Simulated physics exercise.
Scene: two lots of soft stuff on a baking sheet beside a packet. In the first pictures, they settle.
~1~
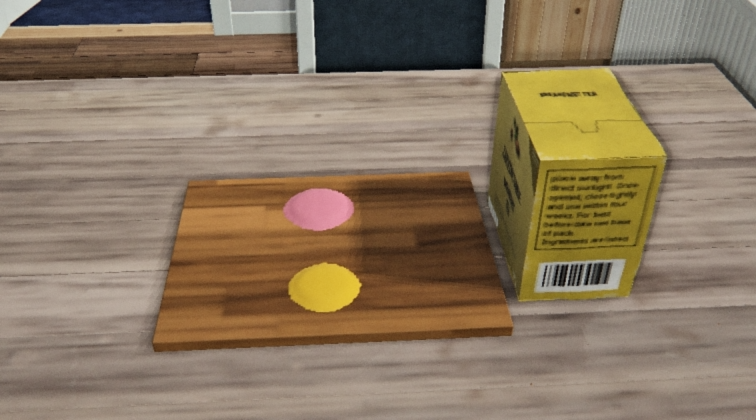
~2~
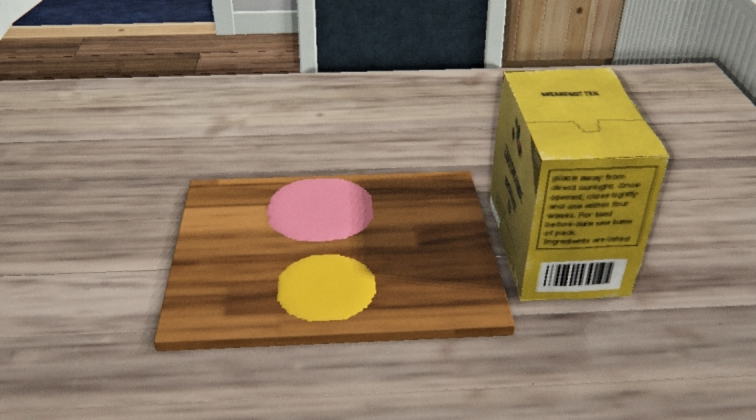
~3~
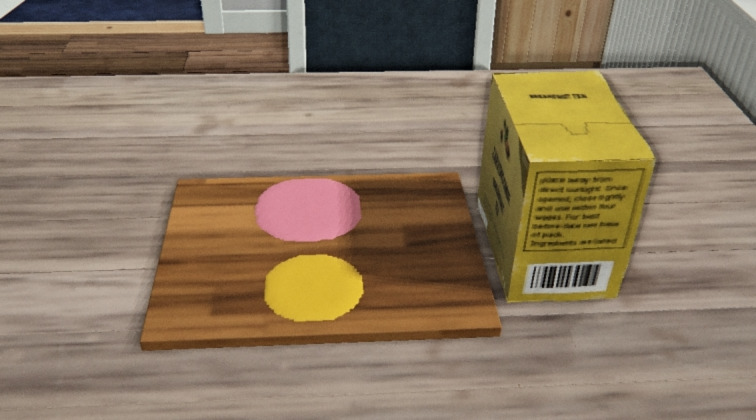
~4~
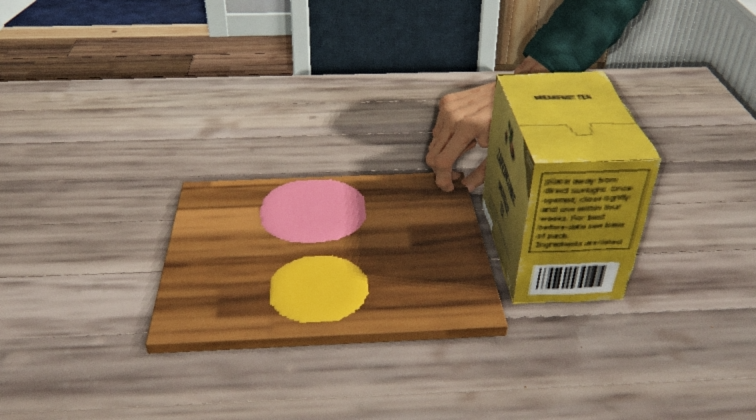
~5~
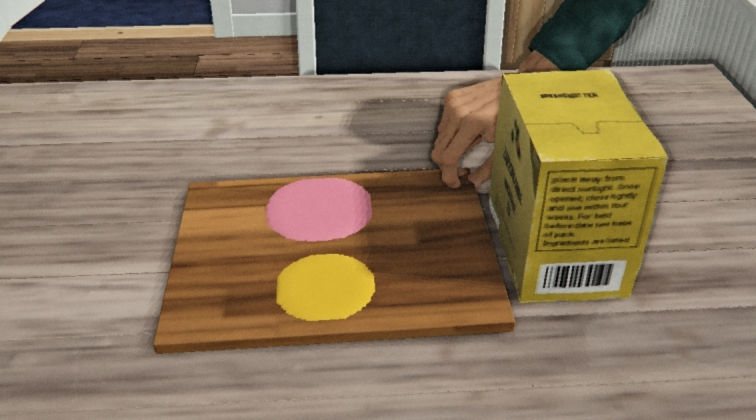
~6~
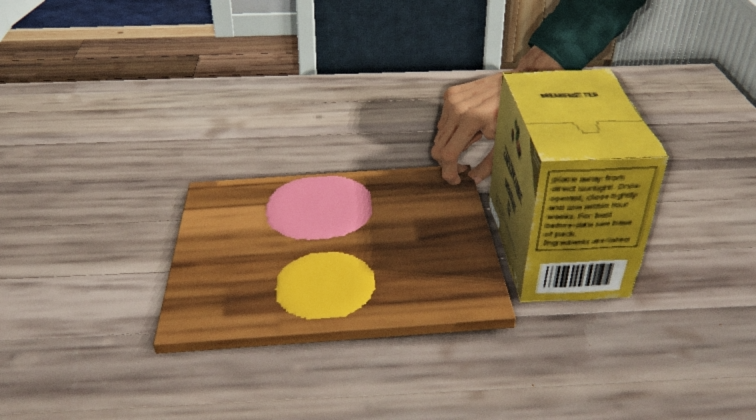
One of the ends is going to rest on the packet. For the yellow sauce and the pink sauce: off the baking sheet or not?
Result: The yellow sauce leaves the surface; the pink sauce leaves the surface.
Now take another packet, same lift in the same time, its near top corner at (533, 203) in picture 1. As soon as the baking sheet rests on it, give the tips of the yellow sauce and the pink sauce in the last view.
Near (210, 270) for the first, near (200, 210) for the second.
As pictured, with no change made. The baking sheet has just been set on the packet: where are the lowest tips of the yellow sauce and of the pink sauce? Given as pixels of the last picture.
Fronts, final frame: First approx. (182, 281); second approx. (175, 216).
A moment on, slope about 34°; the yellow sauce has crept down a long way; the pink sauce has crept down a long way.
Further on, the yellow sauce is dripping off the low end; the pink sauce is dripping off the low end.
When it is over, slope about 34°; the yellow sauce is dripping off the low end; the pink sauce is dripping off the low end.
